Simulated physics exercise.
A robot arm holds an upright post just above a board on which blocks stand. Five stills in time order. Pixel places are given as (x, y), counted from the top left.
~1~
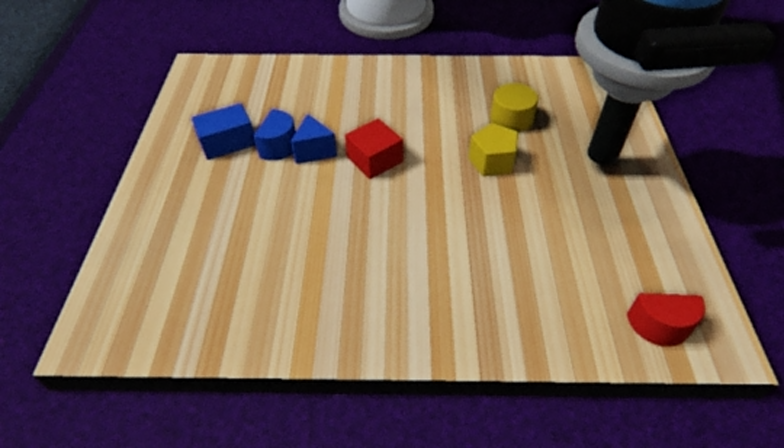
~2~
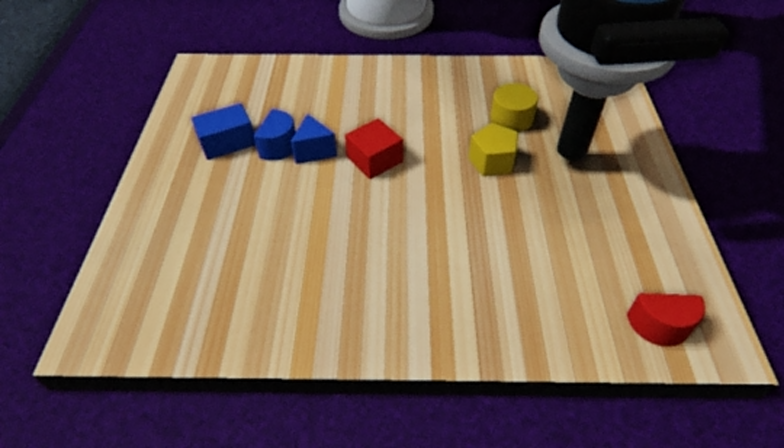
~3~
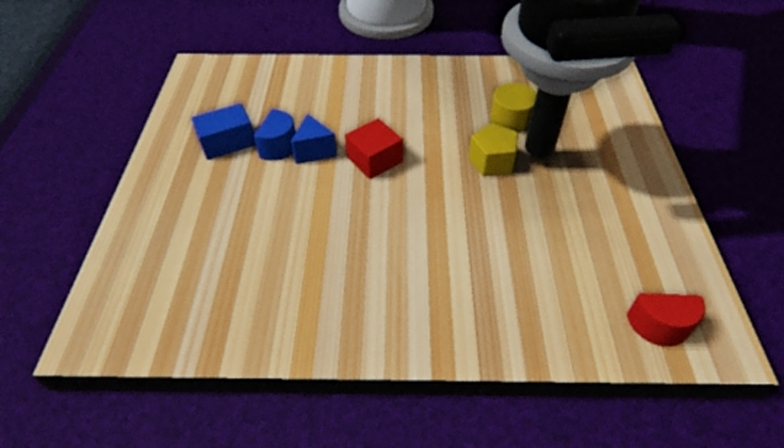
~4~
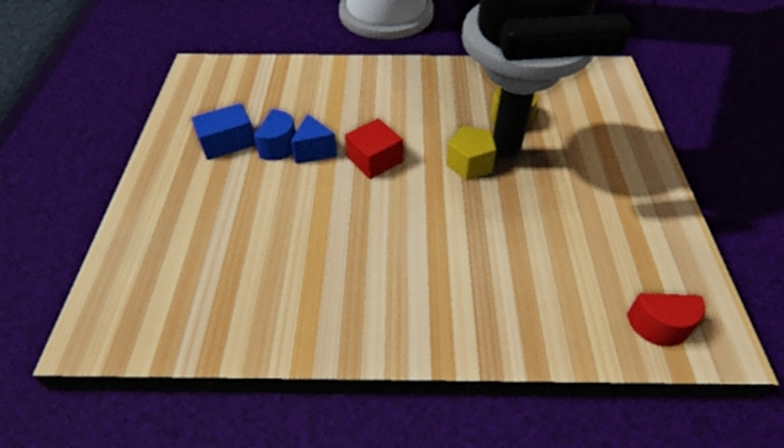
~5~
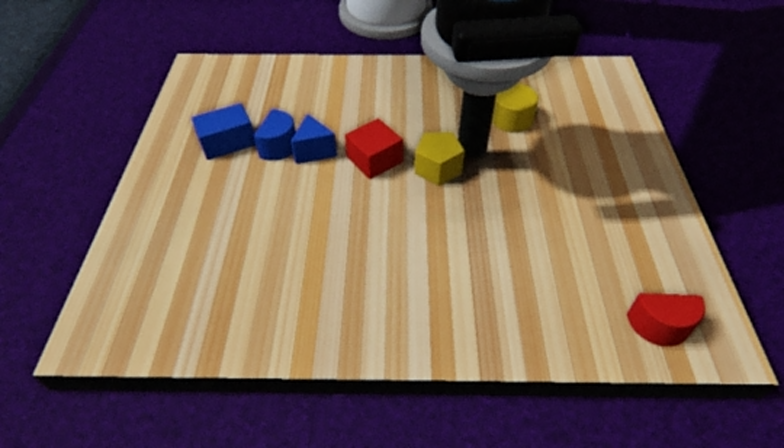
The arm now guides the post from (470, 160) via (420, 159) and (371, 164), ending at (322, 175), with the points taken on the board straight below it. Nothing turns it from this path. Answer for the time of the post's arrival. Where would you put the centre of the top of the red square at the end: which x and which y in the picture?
My best guess is (282, 164).
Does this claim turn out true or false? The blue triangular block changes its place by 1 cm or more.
My answer: True.
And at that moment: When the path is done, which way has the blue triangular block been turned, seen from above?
Looking down on the board, it turns clockwise.
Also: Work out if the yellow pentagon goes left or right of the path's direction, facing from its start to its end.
The yellow pentagon is shifted sideways to the left, facing along the path from start to end.
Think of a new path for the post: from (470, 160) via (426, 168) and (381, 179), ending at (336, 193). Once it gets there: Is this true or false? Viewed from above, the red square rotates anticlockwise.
False
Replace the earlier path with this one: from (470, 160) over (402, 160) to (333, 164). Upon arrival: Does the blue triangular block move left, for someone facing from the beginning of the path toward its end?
I'd say yes.
What follows on the original path. One third of the way, post (420, 147); red square (354, 139), turned 40° clockwise; yellow pentagon (400, 156), turned 40° anticlockwise.
Two thirds of the way, post (369, 153); blue D-shaped block (265, 120); blue triangular block (291, 130), turned 25° clockwise; red square (331, 145), turned 40° clockwise; yellow pentagon (386, 166), turned 80° anticlockwise.
At the end, post (320, 163); blue D-shaped block (262, 118), turned 25° clockwise; blue triangular block (259, 142), turned 90° clockwise; red square (282, 163); yellow pentagon (386, 166), turned 80° anticlockwise.
